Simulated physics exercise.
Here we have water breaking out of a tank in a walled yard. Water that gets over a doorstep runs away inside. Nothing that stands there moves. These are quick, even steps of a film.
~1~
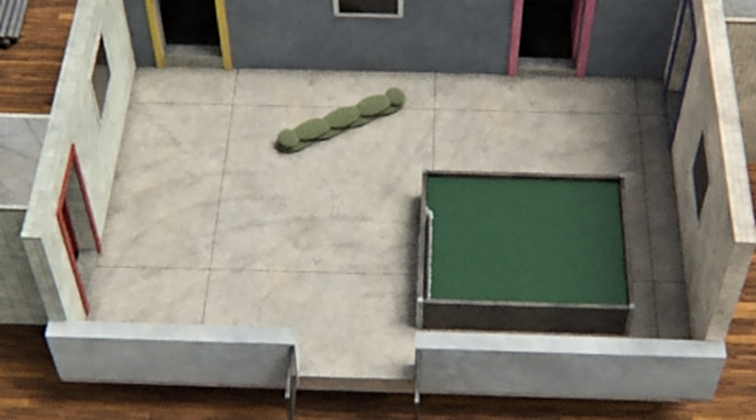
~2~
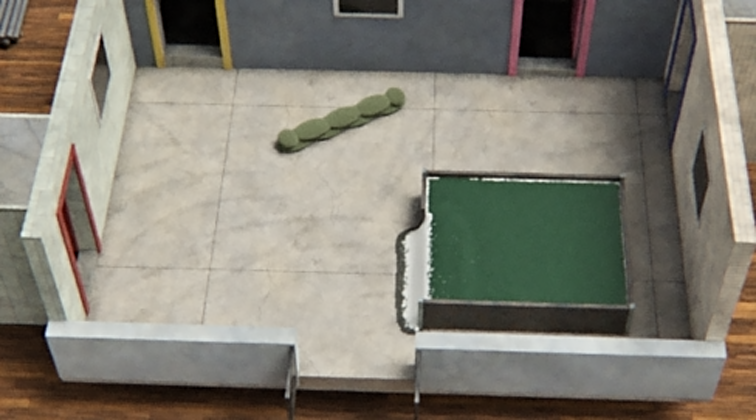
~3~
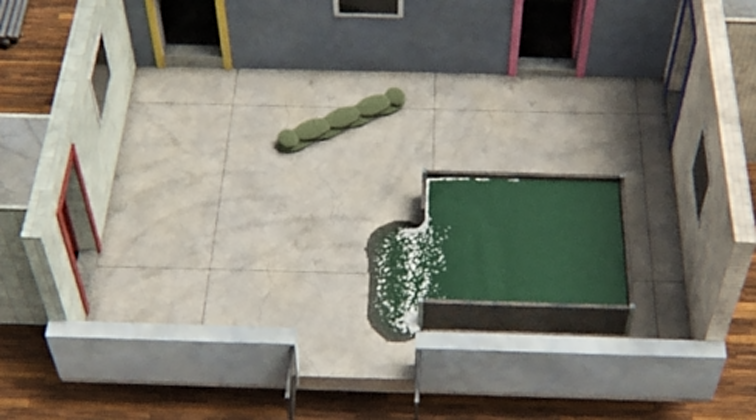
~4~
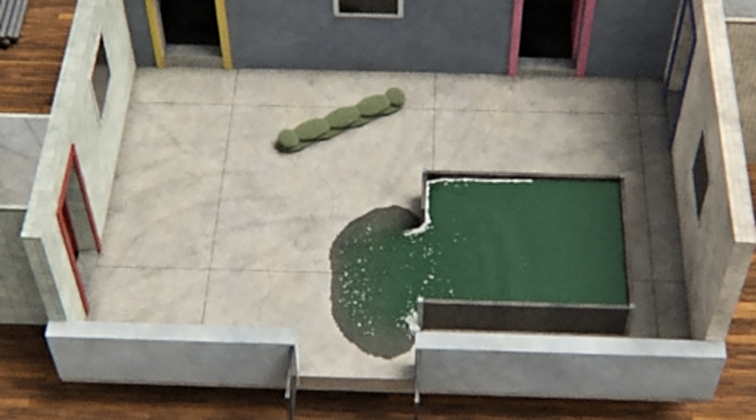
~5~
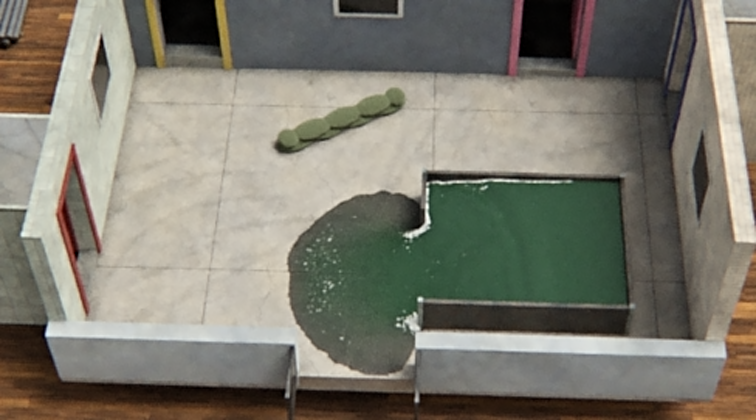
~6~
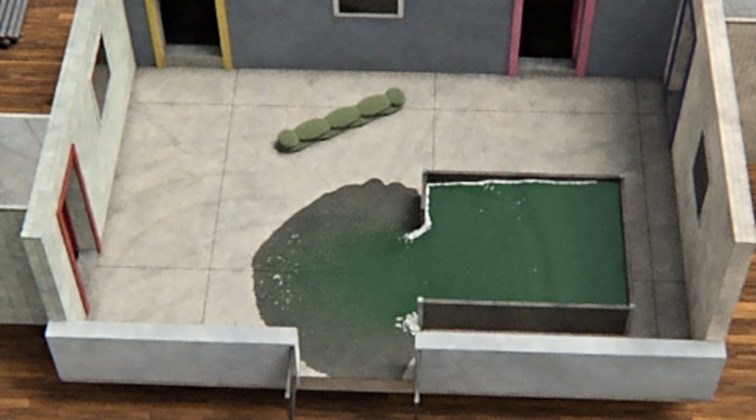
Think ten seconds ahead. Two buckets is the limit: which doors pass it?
In the end: The pink door stays under that; the red door takes more than that; the yellow door stays under that; the blue door stays under that.
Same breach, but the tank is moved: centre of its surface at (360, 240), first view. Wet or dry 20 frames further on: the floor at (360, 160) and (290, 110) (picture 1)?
In turn: Not flooded, dry.
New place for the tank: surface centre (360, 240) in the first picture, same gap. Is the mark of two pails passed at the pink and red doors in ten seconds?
Pink door keeps below it, red door is over.
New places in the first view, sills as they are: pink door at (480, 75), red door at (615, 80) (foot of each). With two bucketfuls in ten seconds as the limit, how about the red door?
Then: The red door lets less in.
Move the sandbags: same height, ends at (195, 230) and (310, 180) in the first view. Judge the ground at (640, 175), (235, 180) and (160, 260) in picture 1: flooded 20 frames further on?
In turn: Dry, dry, covered.
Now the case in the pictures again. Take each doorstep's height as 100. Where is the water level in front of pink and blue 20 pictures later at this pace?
Near 0 and 0 in a hundred.
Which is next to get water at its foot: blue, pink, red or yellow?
I say the one in red.
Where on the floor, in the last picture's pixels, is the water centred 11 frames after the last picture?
Roughly at (405, 272).
A moment on, water covers 30 % of the floor; the pink door not reached, the red door not reached, the yellow door not reached, the blue door not reached.
Next, water covers 40 % of the floor; the pink door not reached, the red door under two buckets in, the yellow door not reached, the blue door not reached.
Then, water covers 45 % of the floor; the pink door not reached, the red door far over two buckets in, the yellow door not reached, the blue door not reached.
Later, water covers 55 % of the floor; the pink door not reached, the red door far over two buckets in, the yellow door wet at the sill, nothing in, the blue door not reached.
In the end, water covers 85 % of the floor; the pink door wet at the sill, nothing in, the red door far over two buckets in, the yellow door wet at the sill, nothing in, the blue door wet at the sill, nothing in.
